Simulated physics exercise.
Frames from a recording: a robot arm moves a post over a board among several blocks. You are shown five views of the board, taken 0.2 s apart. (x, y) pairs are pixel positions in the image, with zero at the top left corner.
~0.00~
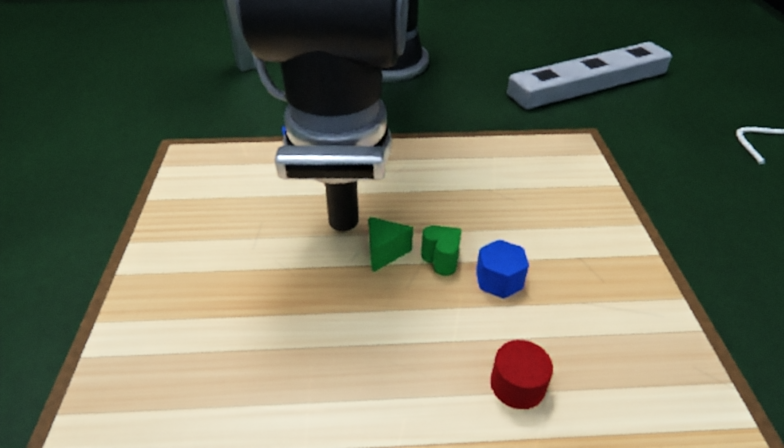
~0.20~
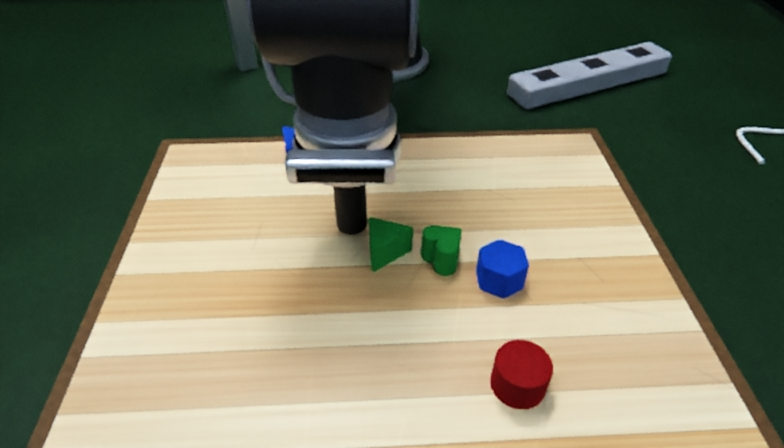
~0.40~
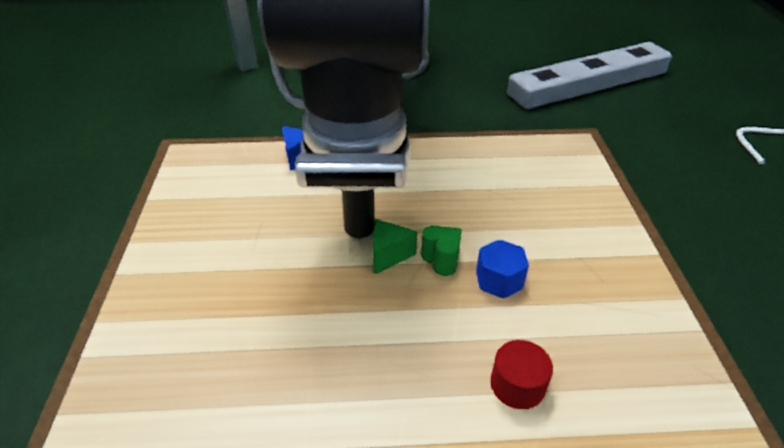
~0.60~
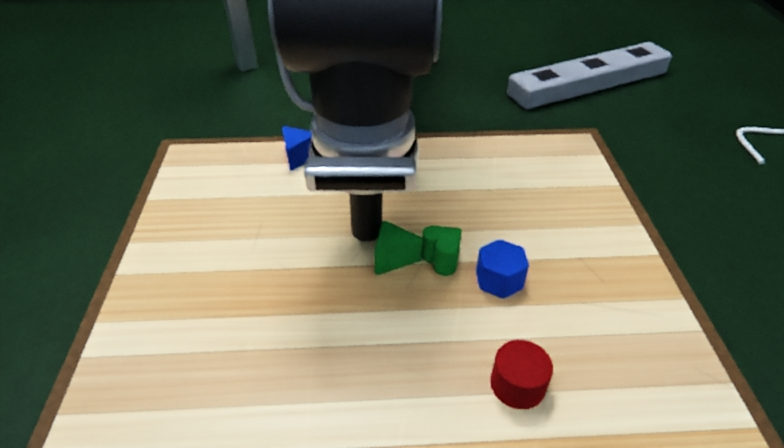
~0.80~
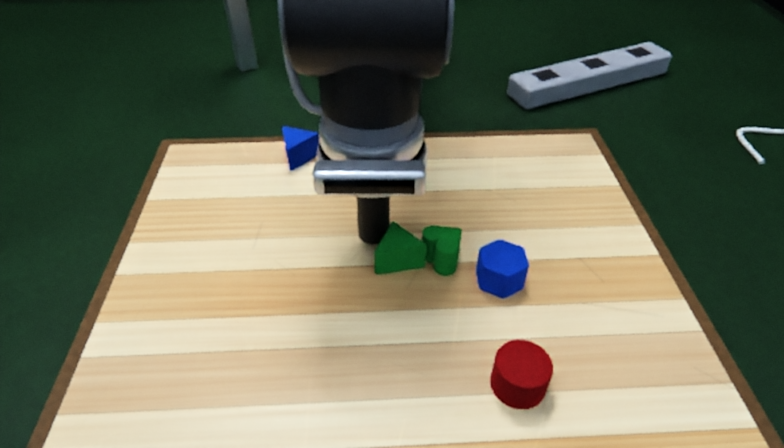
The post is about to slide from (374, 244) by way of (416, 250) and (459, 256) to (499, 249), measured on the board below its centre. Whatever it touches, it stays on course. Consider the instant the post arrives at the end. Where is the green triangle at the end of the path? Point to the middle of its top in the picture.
At pixel (431, 256).
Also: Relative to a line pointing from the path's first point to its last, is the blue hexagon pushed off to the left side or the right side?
It goes toward the right-hand side.
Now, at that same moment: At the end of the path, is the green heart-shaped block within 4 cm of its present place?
No, I don't think so.
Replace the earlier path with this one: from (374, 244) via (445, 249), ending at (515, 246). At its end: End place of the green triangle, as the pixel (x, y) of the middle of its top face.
It should be at (425, 252) by then.
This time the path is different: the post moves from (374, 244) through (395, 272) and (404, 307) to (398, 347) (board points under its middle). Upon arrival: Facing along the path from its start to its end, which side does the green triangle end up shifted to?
That's a shift to the left.
The first path, step by step. One third of the way, post (416, 240); green triangle (424, 251), turned 45° clockwise; green heart-shaped block (462, 241), turned 15° anticlockwise.
Two thirds of the way, post (460, 246); green triangle (431, 256), turned 65° clockwise; green heart-shaped block (495, 252); blue hexagon (538, 267).
At the end, post (501, 239); green triangle (431, 256), turned 65° clockwise; green heart-shaped block (513, 256), turned 40° clockwise; blue hexagon (552, 276), turned 15° anticlockwise.
